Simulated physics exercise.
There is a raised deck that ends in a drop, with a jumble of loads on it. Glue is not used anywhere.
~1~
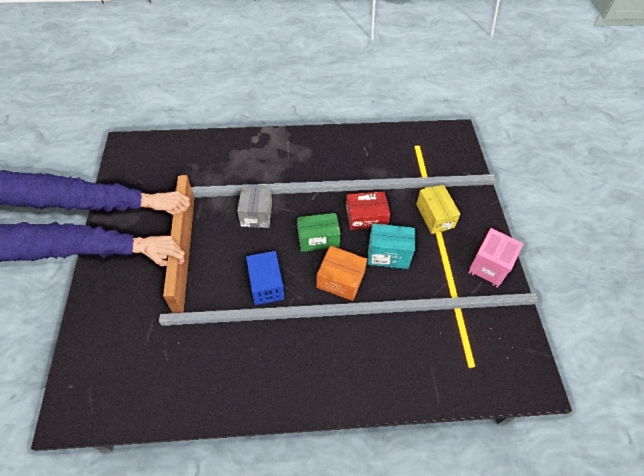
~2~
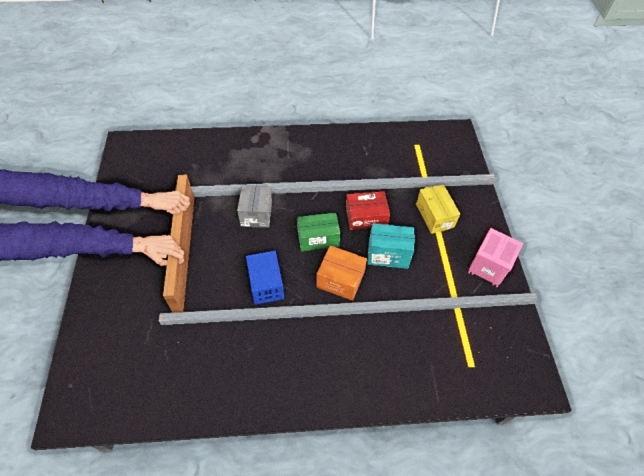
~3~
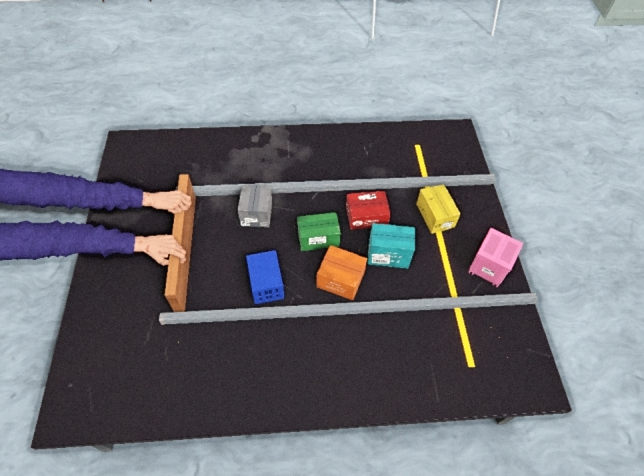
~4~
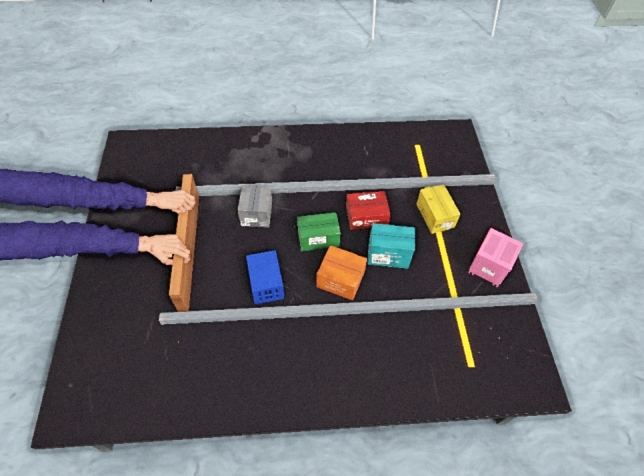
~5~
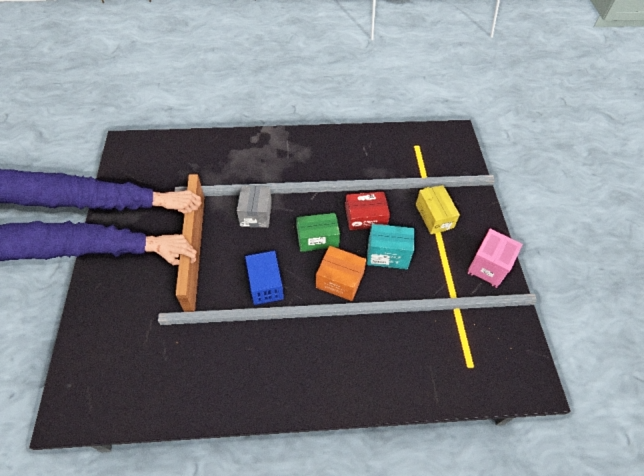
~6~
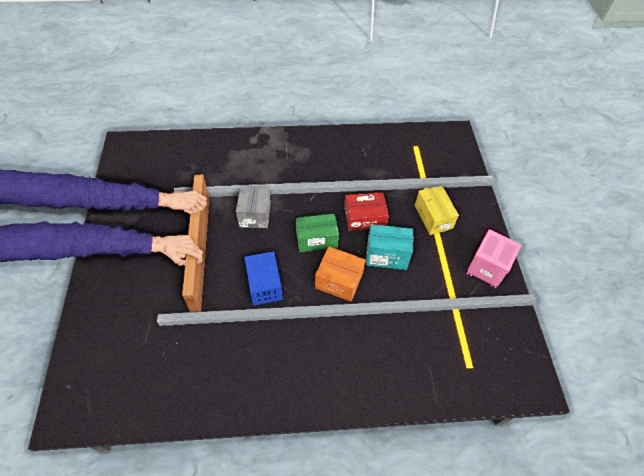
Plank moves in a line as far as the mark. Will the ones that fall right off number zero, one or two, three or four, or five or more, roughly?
They will number one or two.
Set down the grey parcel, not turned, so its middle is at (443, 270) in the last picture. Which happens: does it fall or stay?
It goes off the edge.
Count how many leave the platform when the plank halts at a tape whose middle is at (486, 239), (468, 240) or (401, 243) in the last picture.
Counts per try, in order: 5 / 5 / 0.
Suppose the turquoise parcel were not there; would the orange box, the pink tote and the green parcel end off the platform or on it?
I'd say the orange box stays aboard, the pink tote gets knocked off and the green parcel stays aboard.
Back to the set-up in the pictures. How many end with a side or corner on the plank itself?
It ends up touching 3.
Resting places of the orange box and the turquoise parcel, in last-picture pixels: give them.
In the last view, the middles sit near (501, 276) and near (502, 244).
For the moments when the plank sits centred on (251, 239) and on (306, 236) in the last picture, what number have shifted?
I make it 2 at the first spot and 4 at the other.
Soon after, none off yet; pink tote at rest near (493, 259); yellow parcel at rest near (436, 210); turquoise parcel at rest near (389, 247).
Then, none off yet; pink tote at rest near (493, 259); yellow parcel at rest near (436, 210); turquoise parcel moved a little near (399, 247).
Further on, none off yet; pink tote moved a little near (499, 259); yellow parcel moved about its own width near (480, 207); turquoise parcel moved well along near (460, 245).
At rest, the number that fall off is one or two; fallen, yellow parcel and pink tote.
